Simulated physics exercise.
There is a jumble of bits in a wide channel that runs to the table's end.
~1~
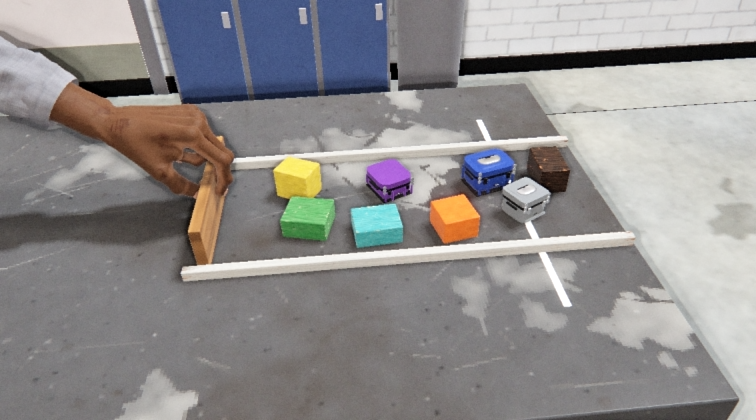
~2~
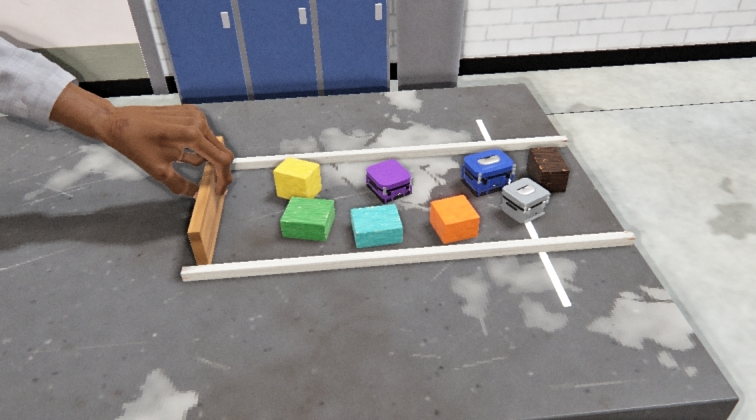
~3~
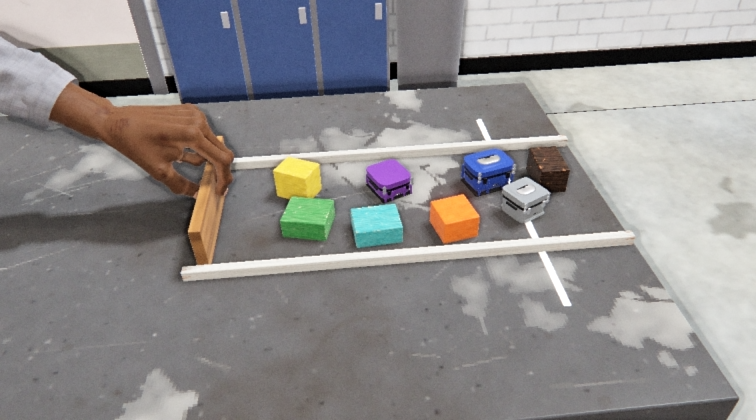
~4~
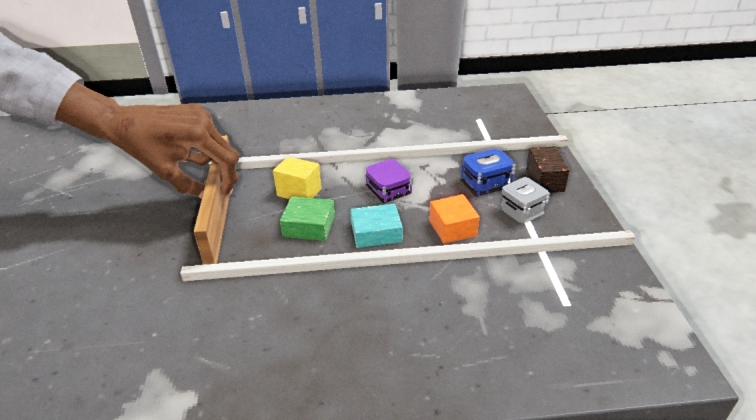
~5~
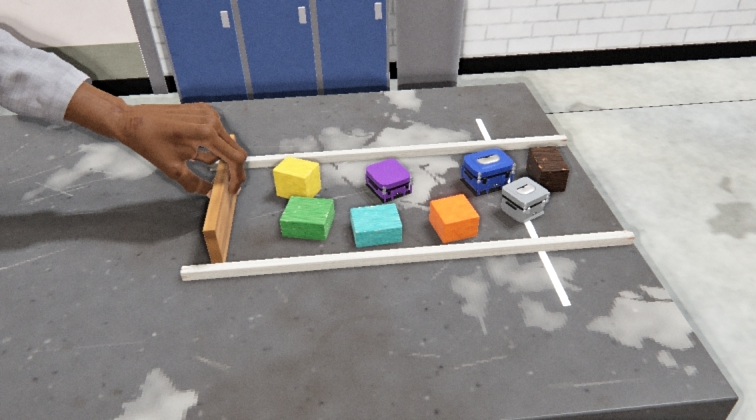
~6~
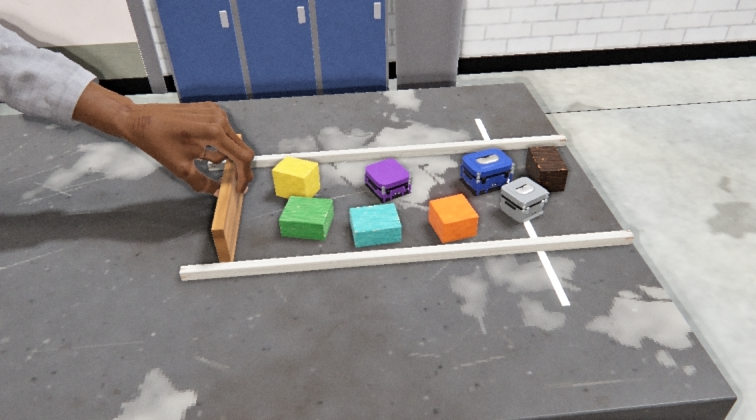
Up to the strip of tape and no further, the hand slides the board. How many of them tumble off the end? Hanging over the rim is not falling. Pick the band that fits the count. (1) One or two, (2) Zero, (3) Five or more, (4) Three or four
The answer is 4.
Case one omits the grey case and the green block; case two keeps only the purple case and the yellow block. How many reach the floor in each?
First try: 2 fallen; other try: 1.
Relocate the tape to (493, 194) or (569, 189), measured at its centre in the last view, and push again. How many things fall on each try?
Taking the two tries in order, the numbers are 1 and 6.
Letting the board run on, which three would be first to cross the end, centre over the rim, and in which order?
The order is the black block, the orange block, the blue case.
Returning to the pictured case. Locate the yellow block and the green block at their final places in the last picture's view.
Final spots - yellow block (520, 157), green block (541, 197).
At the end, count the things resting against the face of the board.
It's 2.
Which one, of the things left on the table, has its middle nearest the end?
The grey case winds up nearest.
A little later, none off yet; black block at rest near (546, 169); grey case at rest near (523, 200); blue case at rest near (486, 171).
Next, none off yet; black block at rest near (546, 169); grey case shifted a little near (539, 198); blue case moving near (494, 171).
Later still, none off yet; black block shifted about its own width near (596, 168); grey case shifted about its own width near (560, 190); blue case shifted well along near (560, 167).
When it is over, the number that fall off is three or four; down, orange block, blue case and black block.
